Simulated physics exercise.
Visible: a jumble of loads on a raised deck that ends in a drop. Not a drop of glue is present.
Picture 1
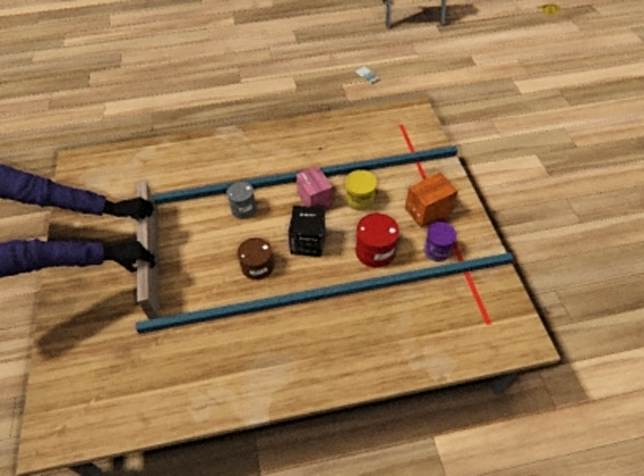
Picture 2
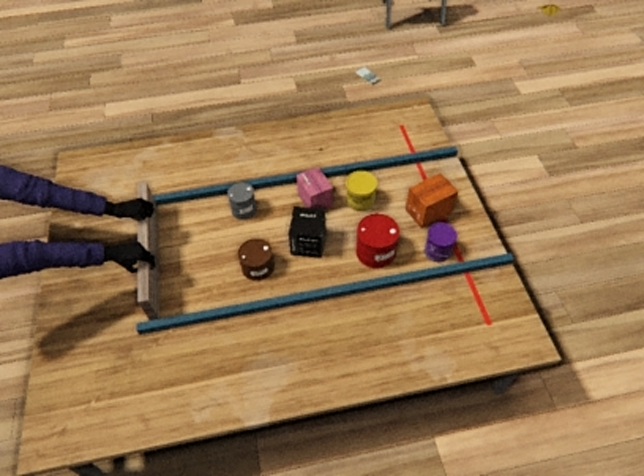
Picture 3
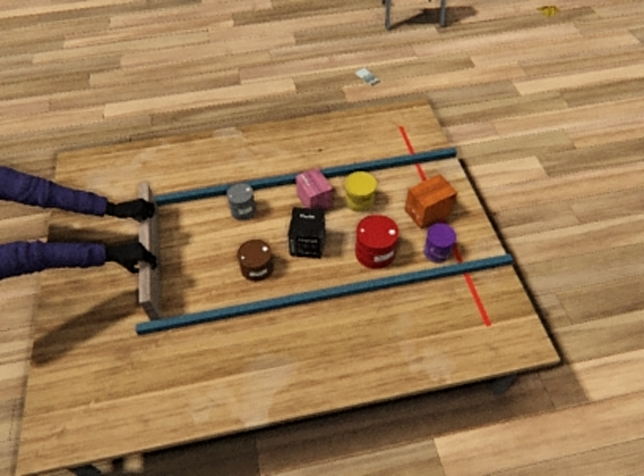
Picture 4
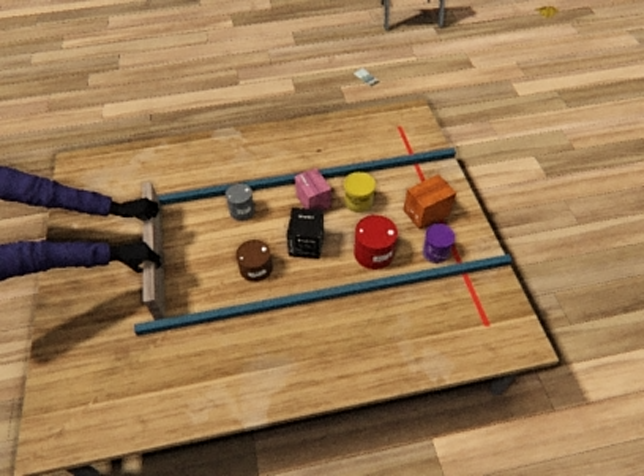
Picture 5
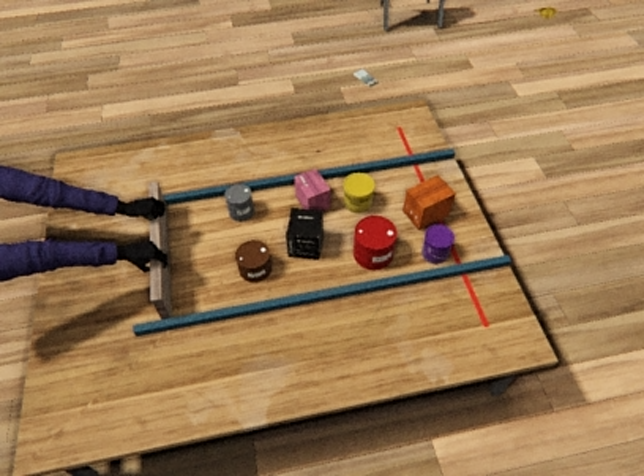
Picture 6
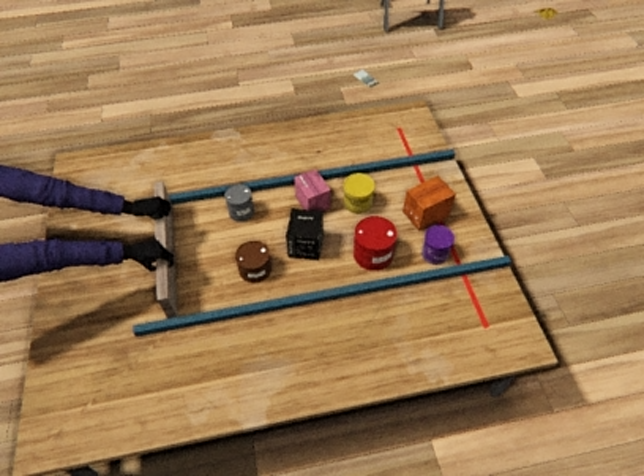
Two purple-sleeved arms with black gloves reach in from the left and hold an upright plank on a wooden table, seen from above at an angle in a wood-floored room. Between two blue rails sit grey, brown, yellow, red and purple canisters and pink, black and orange boxes, with red tape crossing at right. The hands slide the plank slightly rightward, touching nothing, while the view barely shifts.
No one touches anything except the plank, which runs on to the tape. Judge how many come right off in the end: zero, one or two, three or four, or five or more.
Fallen: Three or four.
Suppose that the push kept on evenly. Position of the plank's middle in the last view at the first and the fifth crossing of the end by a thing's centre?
Roughly (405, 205) and then roughly (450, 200).
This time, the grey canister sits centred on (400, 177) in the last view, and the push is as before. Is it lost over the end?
Result: The grey canister keeps its place.
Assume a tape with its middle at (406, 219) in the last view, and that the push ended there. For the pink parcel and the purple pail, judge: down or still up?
Lab note: Pink parcel is safe; purple pail ends up below.
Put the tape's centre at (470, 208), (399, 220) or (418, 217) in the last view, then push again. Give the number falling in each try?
First 8, then 0, then 2.
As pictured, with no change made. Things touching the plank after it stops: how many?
Contact count: 3.
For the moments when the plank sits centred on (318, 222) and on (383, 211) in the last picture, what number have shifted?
Moved so far: 6, then 8.
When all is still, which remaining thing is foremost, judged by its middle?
It's the pink parcel.
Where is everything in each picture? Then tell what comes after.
Orange parcel (431, 200); purple pail (440, 242); yellow pail (361, 191); plank (148, 248); tape (439, 210), in the first frame.
Purple pail (440, 243); plank (149, 249), in the second frame.
Yellow pail (360, 192); black box (307, 233), in the third frame.
Orange parcel (429, 202); grey canister (240, 202), in the fourth frame.
Purple pail (437, 245); red canister (374, 243), in the fifth frame.
Orange parcel (428, 203); purple pail (437, 246); yellow pail (359, 194); plank (166, 248); tape (437, 213), in the sixth frame.
Soon after, none off yet; orange parcel at rest near (428, 203); purple pail at rest near (437, 246); yellow pail at rest near (359, 194).
Then, none off yet; orange parcel moved a little near (433, 204); purple pail moved a little near (448, 246); yellow pail moved about its own width near (397, 197).
At rest, the number that fall off is three or four; fallen, red canister, yellow pail, purple pail and orange parcel.
